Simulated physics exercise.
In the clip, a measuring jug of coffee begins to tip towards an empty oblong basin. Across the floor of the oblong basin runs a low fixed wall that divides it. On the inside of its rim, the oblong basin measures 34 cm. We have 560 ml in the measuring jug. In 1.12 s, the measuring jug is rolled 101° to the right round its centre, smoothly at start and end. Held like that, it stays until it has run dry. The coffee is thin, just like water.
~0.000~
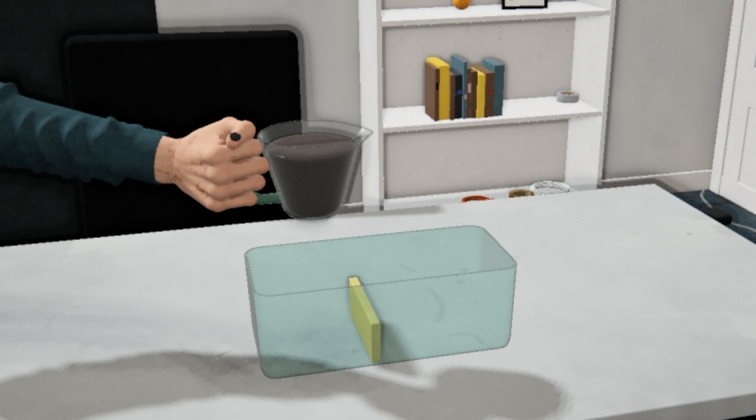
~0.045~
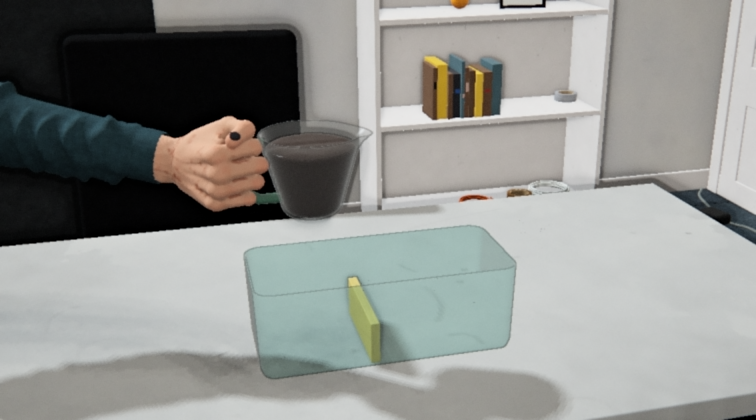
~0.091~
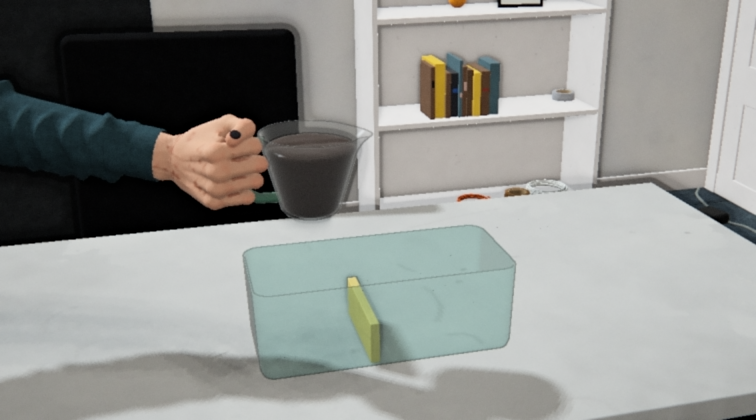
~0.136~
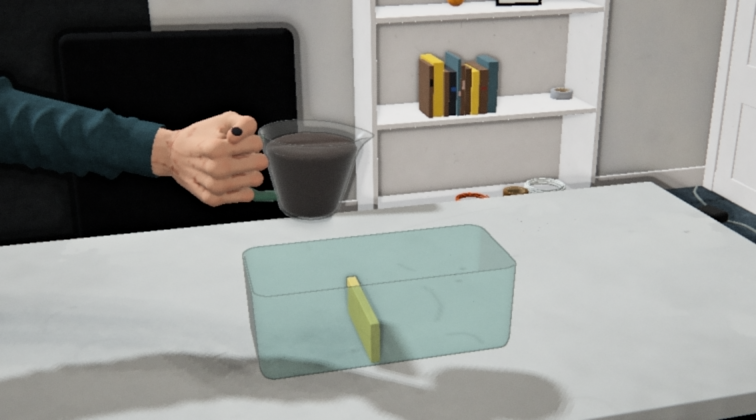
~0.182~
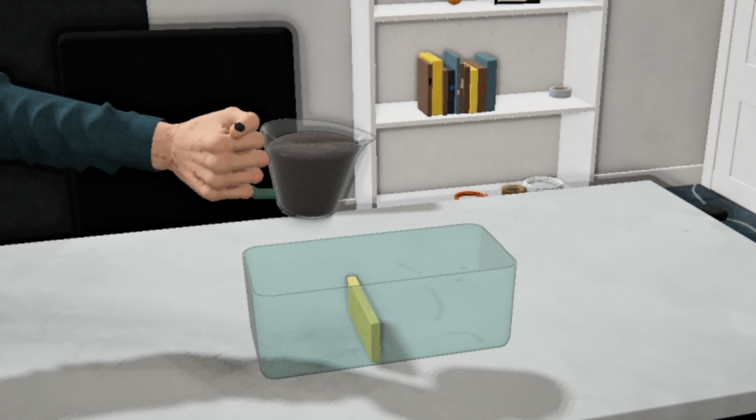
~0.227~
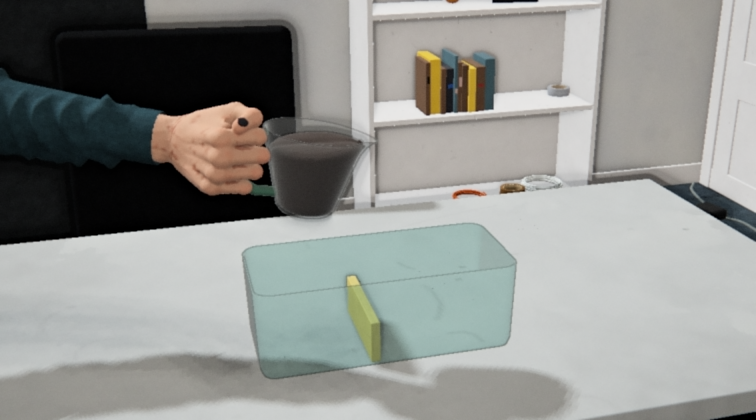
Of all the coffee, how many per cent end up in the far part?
Roughly 96 per cent.
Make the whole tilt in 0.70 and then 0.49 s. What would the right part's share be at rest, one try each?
Respectively about 95 and 95 percent.
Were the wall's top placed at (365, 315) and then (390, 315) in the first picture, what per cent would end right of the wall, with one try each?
Respectively close to 90 and 85 %.
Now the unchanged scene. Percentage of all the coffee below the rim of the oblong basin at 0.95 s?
I'd put it at roughly 78 per cent.
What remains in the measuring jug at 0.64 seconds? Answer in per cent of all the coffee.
About 66 per cent.
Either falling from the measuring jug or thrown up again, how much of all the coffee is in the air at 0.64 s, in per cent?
Some 22 per cent, I reckon.
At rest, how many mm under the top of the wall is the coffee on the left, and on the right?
Left about 56 mm, while the right is about 36 mm.
Then, 0.64 s in, the tilt is 62° and 65 per cent is still to pour, 0 is left of the wall and 12 right of it.
Then, 0.95 s in, the tilt is 95° and 10 per cent is still to pour, 1 is left of the wall and 78 right of it.
Then, 1.27 s in, the tilt is 101° and 0 per cent is still to pour, 3 is left of the wall and 96 right of it.
Then, 1.62 s in, the tilt is 101° and 0 per cent is still to pour, 3 is left of the wall and 96 right of it.
Finally, 3 per cent lies left of the wall, 96 right of it and 1 outside.
